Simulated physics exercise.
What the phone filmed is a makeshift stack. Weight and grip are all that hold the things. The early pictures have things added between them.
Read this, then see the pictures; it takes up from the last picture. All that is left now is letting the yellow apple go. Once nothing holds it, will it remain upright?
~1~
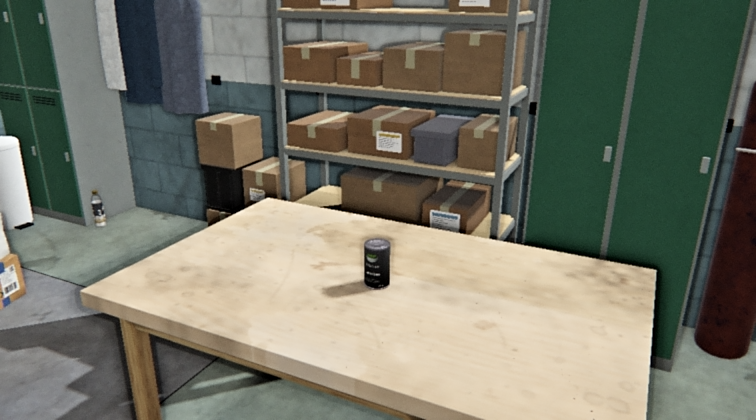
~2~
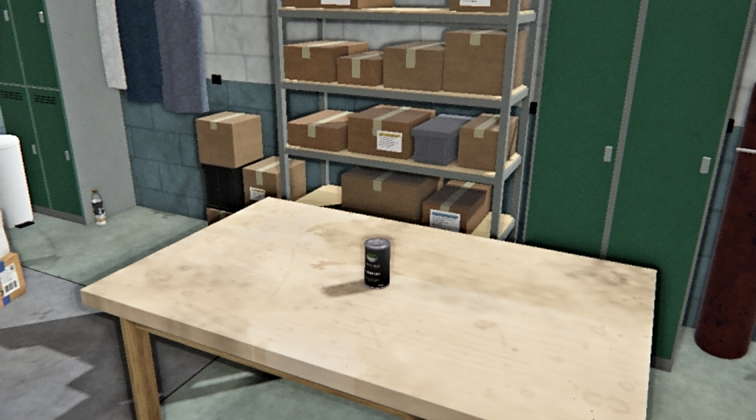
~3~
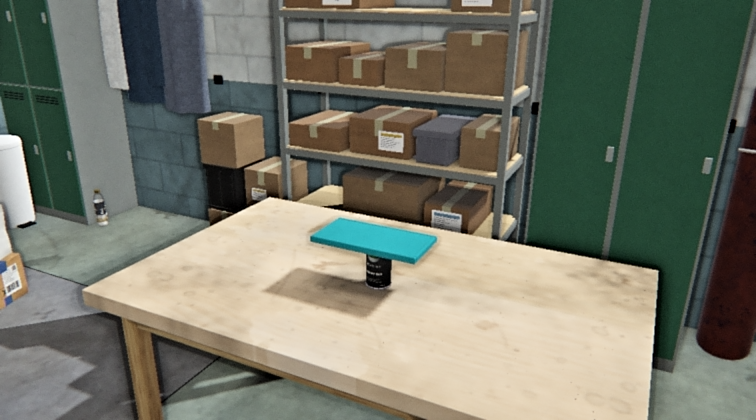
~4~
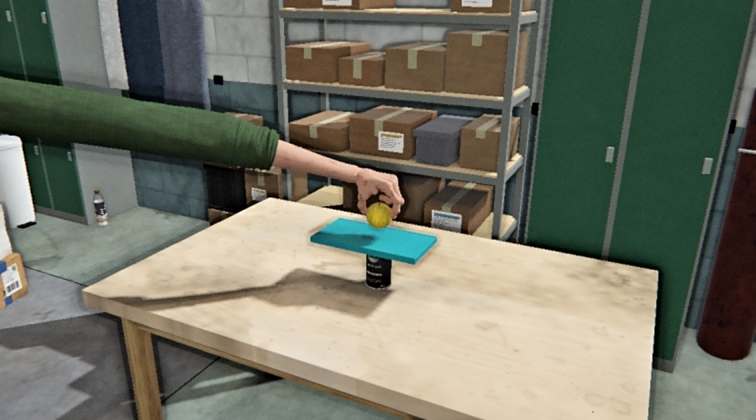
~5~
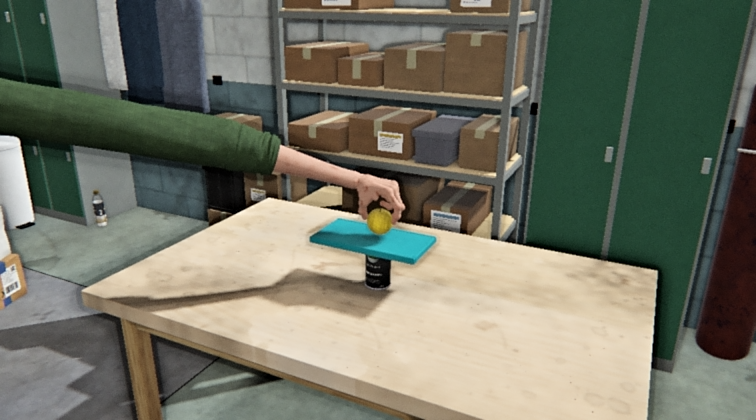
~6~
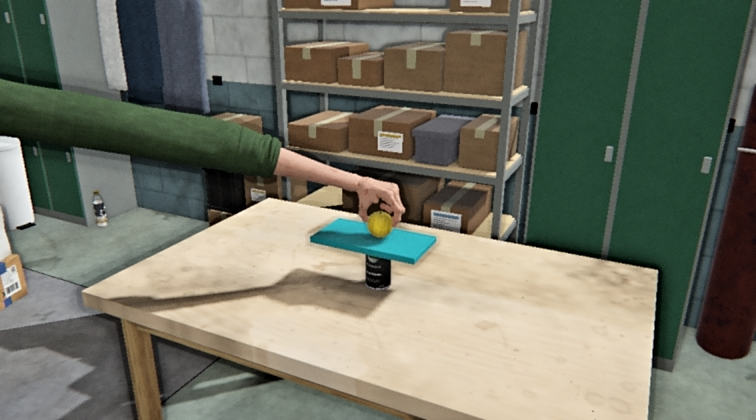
The stack endures.
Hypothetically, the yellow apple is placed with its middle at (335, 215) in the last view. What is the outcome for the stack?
Then it loses its balance.
Then, 0.40 s after the last picture, nothing has stirred.
Then, 1.10 s after the last picture, yellow apple resting near (380, 225).
At rest, all 3 in place. Seen from the same camera at the end, yellow apple near (380, 225). The stack holds.
